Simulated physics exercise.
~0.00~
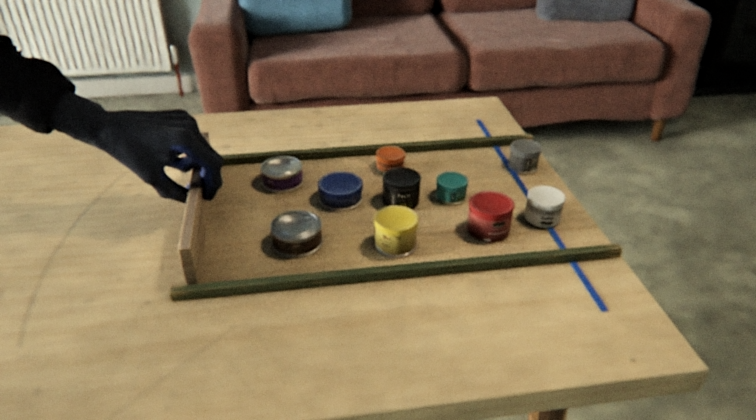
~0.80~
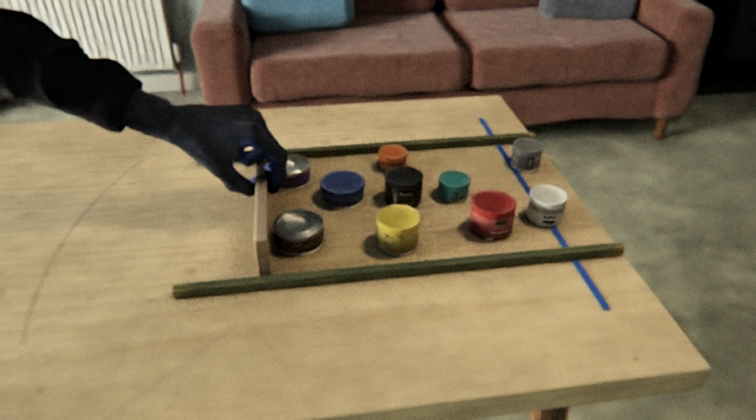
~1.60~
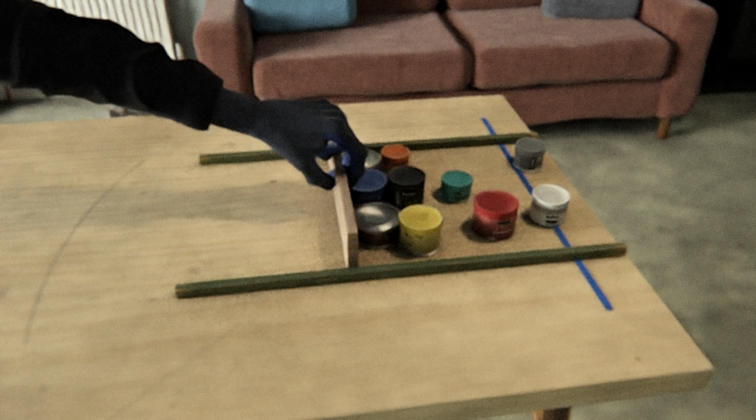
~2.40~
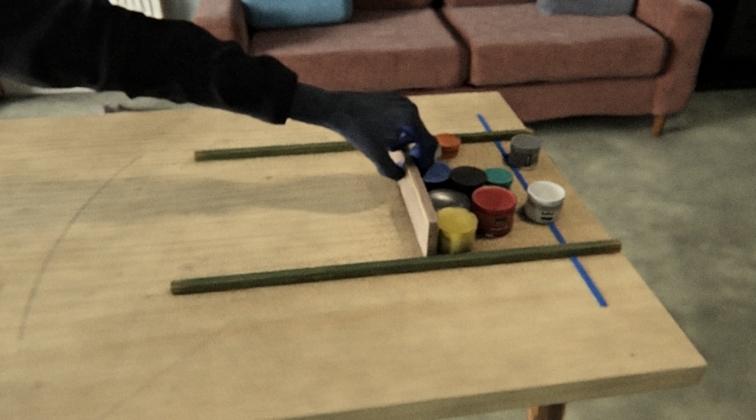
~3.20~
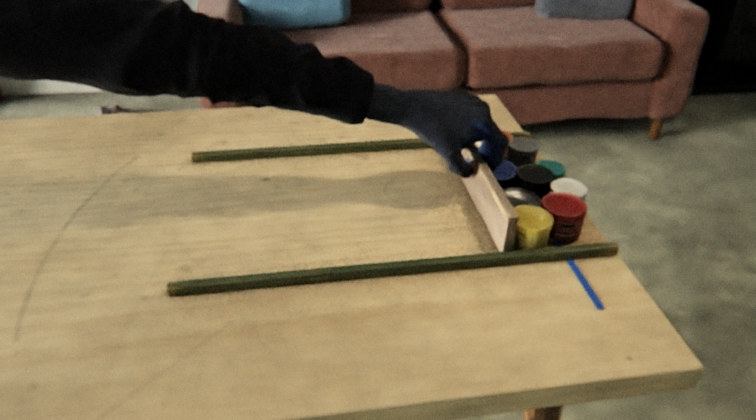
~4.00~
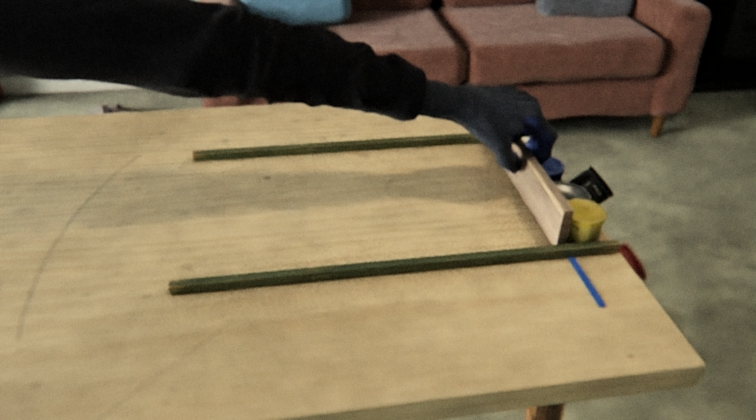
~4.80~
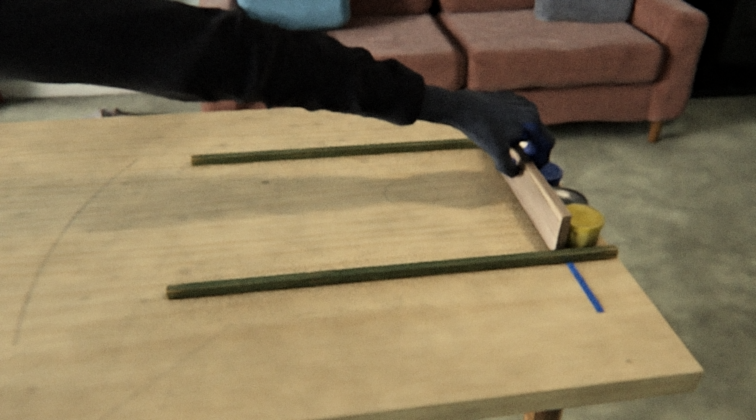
In this clip, a gloved hand slides an upright board rightward across a wooden table between two green rails, gathering colourful tubs and pushing them past a blue tape strip until several, including the red, white and black ones, drop off the edge, while a yellow tub remains by the board.
